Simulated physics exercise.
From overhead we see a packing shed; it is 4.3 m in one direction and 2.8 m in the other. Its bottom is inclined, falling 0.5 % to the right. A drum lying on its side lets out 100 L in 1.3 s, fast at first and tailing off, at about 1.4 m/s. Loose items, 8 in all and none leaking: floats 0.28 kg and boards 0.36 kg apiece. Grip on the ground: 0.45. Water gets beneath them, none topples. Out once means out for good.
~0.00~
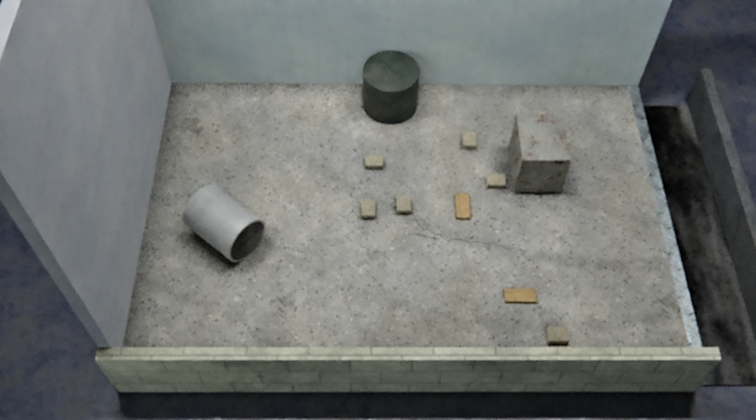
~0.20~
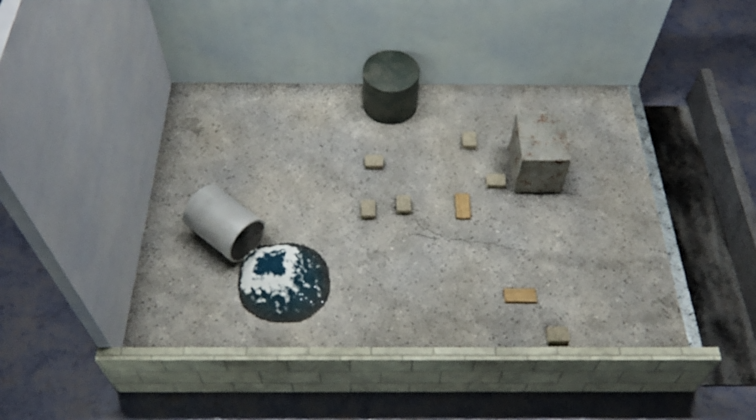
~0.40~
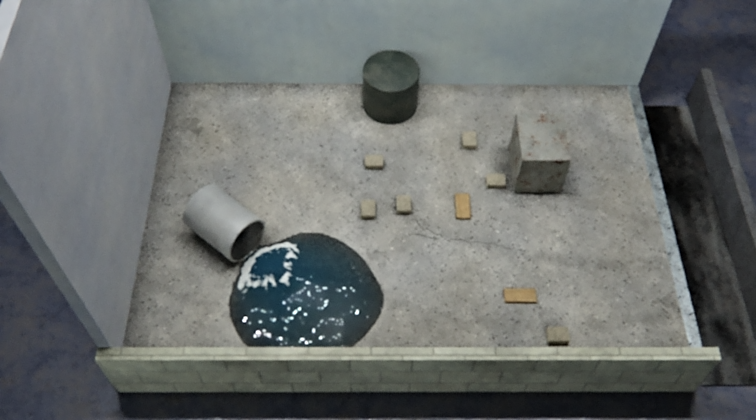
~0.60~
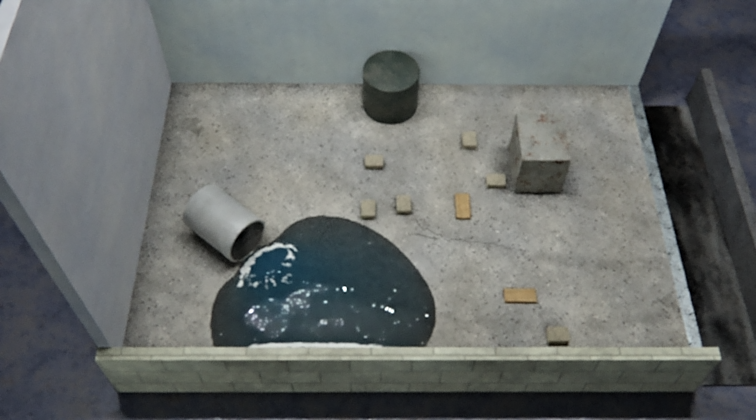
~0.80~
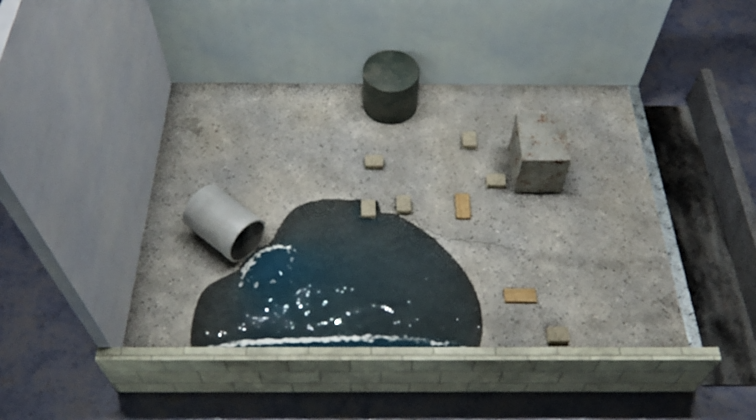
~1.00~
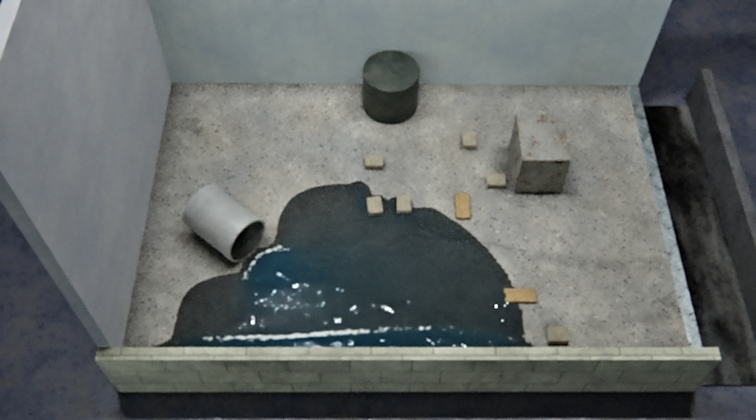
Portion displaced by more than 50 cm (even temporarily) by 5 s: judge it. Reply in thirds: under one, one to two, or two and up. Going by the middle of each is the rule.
One to two thirds.
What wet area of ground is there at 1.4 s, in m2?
I'd put it close to 4.0 m2.
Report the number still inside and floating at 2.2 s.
I'd say 1 of them.
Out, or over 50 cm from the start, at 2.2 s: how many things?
At that moment it comes to 3.
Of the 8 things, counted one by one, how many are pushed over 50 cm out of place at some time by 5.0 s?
Tally: 4.
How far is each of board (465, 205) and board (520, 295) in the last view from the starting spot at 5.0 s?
In order: 100 cm, then washed out.
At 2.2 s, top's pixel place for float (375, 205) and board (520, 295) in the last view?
They should sit about (426, 168) and (589, 263) in the last view.
After 1.4 s 0 of 8 are over 50 cm from their spots; 1 afloat.
After 2.2 s 3 of 8 are over 50 cm from their spots; 1 afloat.
After 3.5 s 4 of 8 are over 50 cm from their spots; 0 afloat.
After 5.0 s 4 of 8 are over 50 cm from their spots, and 4 have been at some point; 0 afloat.
